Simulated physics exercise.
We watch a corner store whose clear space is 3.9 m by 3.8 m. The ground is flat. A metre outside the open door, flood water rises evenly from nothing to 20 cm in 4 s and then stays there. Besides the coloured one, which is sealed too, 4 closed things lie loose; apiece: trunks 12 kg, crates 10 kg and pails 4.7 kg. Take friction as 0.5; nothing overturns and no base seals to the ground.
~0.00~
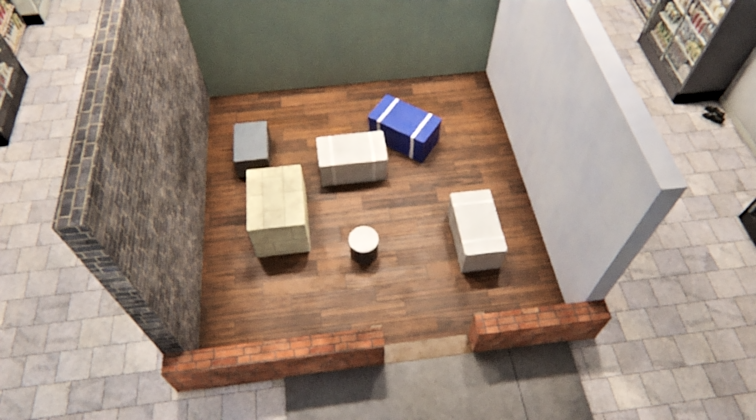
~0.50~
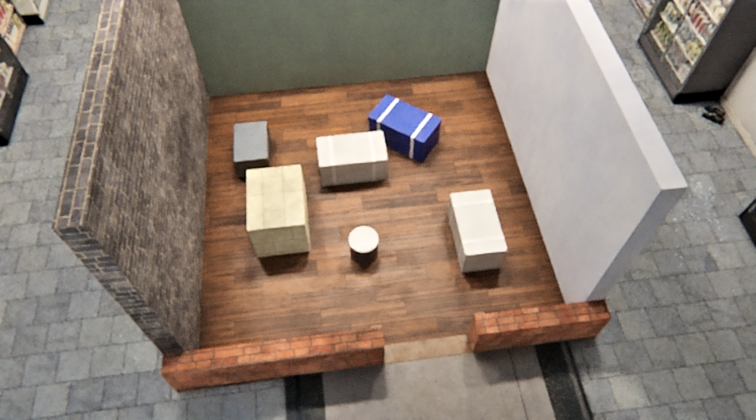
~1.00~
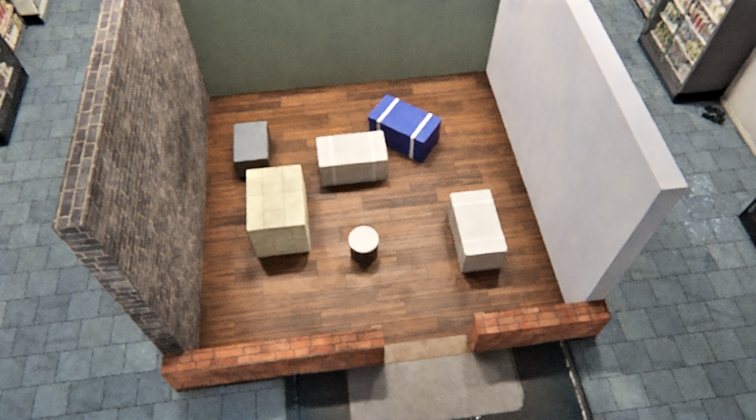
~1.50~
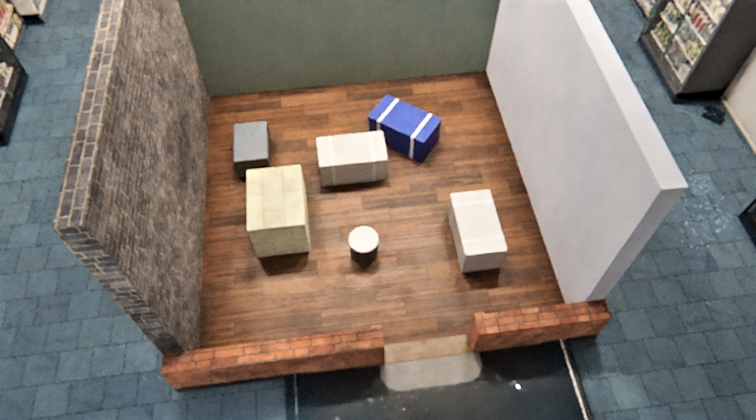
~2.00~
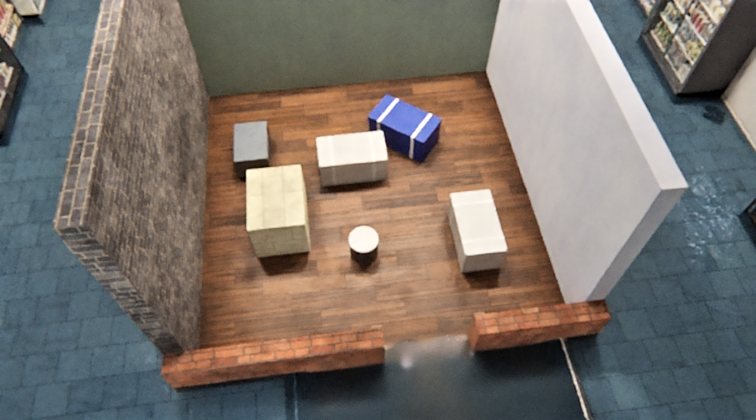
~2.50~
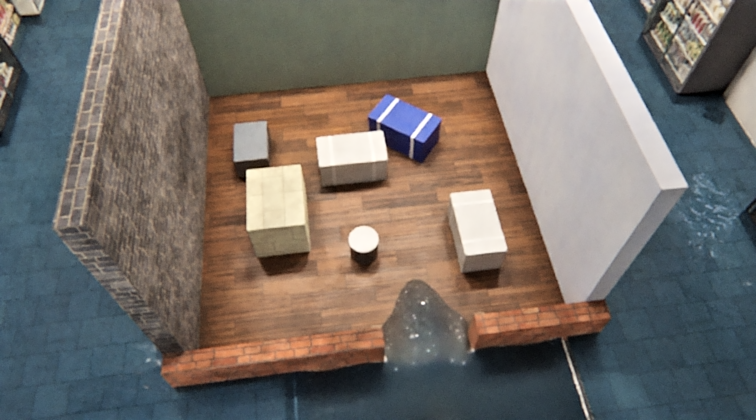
Corner store with boxes and a blue trunk standing still as water spreads over the paving outside and enters the doorway.
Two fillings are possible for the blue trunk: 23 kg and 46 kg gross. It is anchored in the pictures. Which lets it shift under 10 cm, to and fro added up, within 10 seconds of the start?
For it, only the higher weight holds it.
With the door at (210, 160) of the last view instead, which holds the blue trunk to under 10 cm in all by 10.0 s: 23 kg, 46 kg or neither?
Then only the larger load is enough.
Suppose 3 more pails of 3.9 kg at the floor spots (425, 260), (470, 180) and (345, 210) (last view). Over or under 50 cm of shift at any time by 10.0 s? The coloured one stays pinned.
In turn: Over, past it, over.
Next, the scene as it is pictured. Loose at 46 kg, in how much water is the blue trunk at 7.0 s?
Roughly 4 cm.
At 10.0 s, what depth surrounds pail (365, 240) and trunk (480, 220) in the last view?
About 10 and 5 cm.
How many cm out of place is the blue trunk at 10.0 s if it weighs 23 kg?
About 60 cm.
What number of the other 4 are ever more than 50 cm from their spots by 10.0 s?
4 of them.
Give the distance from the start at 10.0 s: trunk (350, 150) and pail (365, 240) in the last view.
In turn: 150 cm, 250 cm.
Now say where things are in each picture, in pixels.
In the first picture, the blue trunk at (405, 118) rests on the ground; 0.0 m2 under water; 0 of 5 have shifted.
In the second picture, the blue trunk at (405, 118), on the bottom; 0.0 m2 under water; 0 of 5 have shifted.
In the third picture, the blue trunk at (405, 118) rests on the ground; water covers 0.0 m2; 0 of 5 have shifted.
In the fourth picture, the blue trunk at (405, 118), on the bottom; 0.0 m2 under water; 0 of 5 have shifted.
In the fifth picture, the blue trunk at (405, 118), on the bottom; water covers 0.0 m2; 0 of 5 have shifted.
In the sixth picture, the blue trunk at (405, 118), on the bottom; 0.4 m2 under water; 0 of 5 have shifted.
After 3.5 s the blue trunk would be 0 cm from its start with 23 kg and 0 cm from its start with 46 kg; 0 cm of water round it then.
After 4.5 s the blue trunk would be 0 cm from its start with 23 kg and 0 cm from its start with 46 kg; 3 cm of water round it then.
After 7.0 s the blue trunk would be 24 cm from its start with 23 kg and 0 cm from its start with 46 kg; 4 cm of water round it then.
After 10.0 s the blue trunk would be 64 cm from its start with 23 kg and 0 cm from its start with 46 kg; 9 cm of water round it then.
